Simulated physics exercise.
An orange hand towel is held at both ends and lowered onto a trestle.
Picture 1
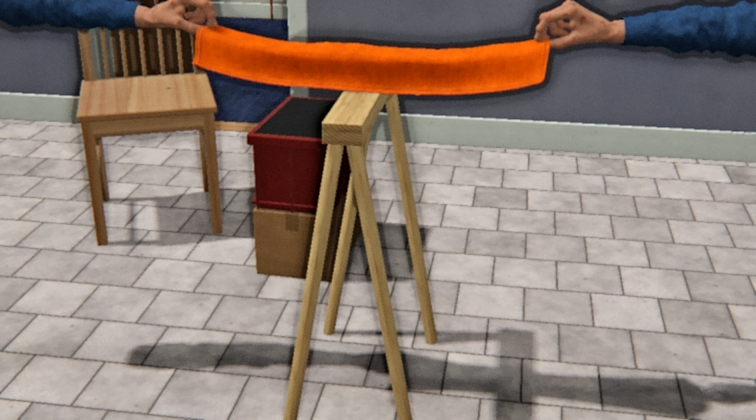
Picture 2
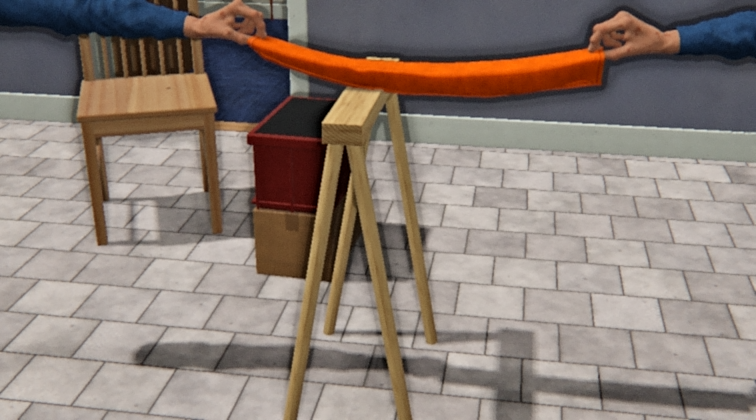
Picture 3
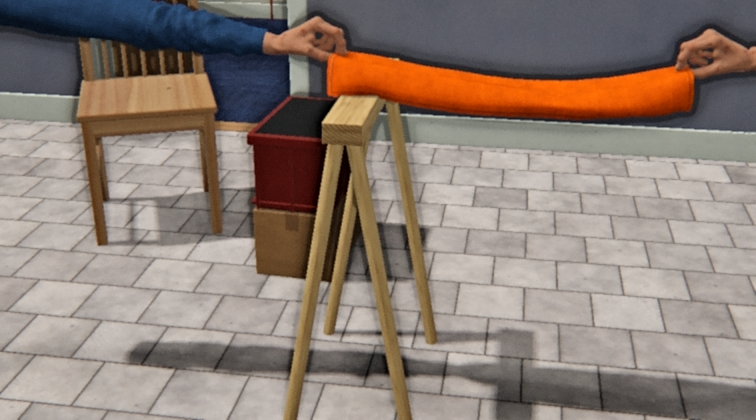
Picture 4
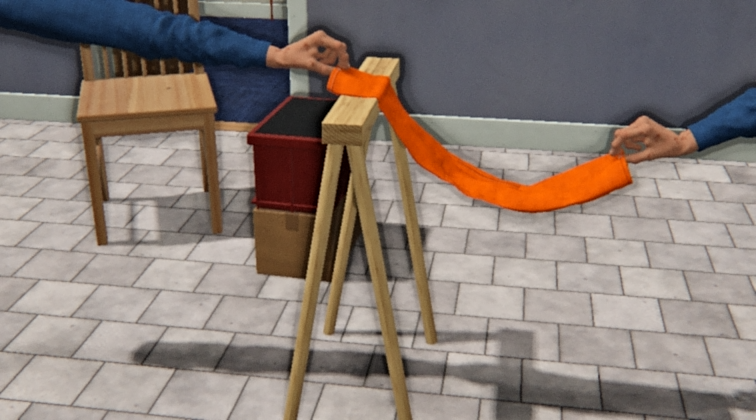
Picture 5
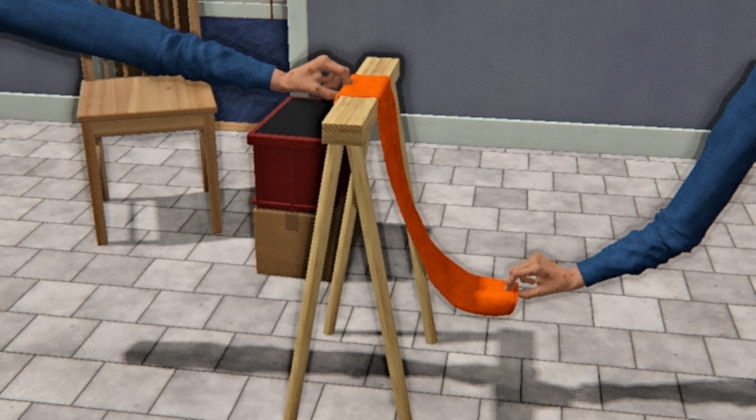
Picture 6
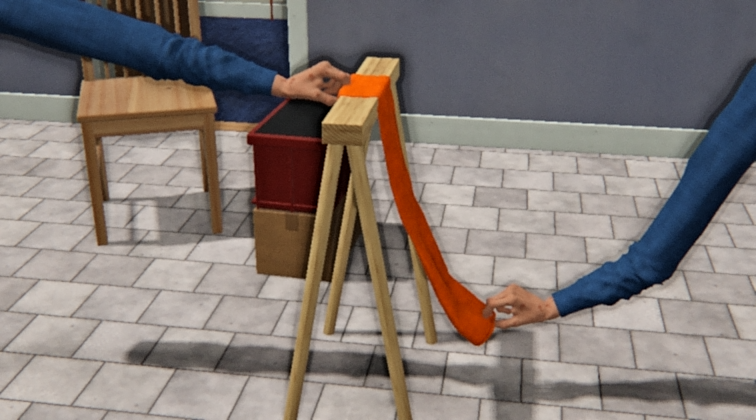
In a room with a pale tiled floor and grey-blue wall, seen from slightly above by a still camera, a wooden trestle stands before a dark red bin on a cardboard box, a wooden chair at left. Two blue-sleeved hands hold an orange towel stretched above the trestle and shift it rightward. They lower it, the left hand resting its end on the top while the right hand draws the longer part down and inward.
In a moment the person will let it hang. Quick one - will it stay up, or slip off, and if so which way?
I expect it will slide away to the right.
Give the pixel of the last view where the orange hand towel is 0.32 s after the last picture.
At about (415, 287).
Then, 0.32 s after the last picture, hand towel clear of the top and falling near (415, 287).
Then, 0.58 s after the last picture, hand towel in a heap on the floor near (415, 387).
At rest, hand towel in a heap on the floor near (416, 390). The orange hand towel is pulled rightwards.
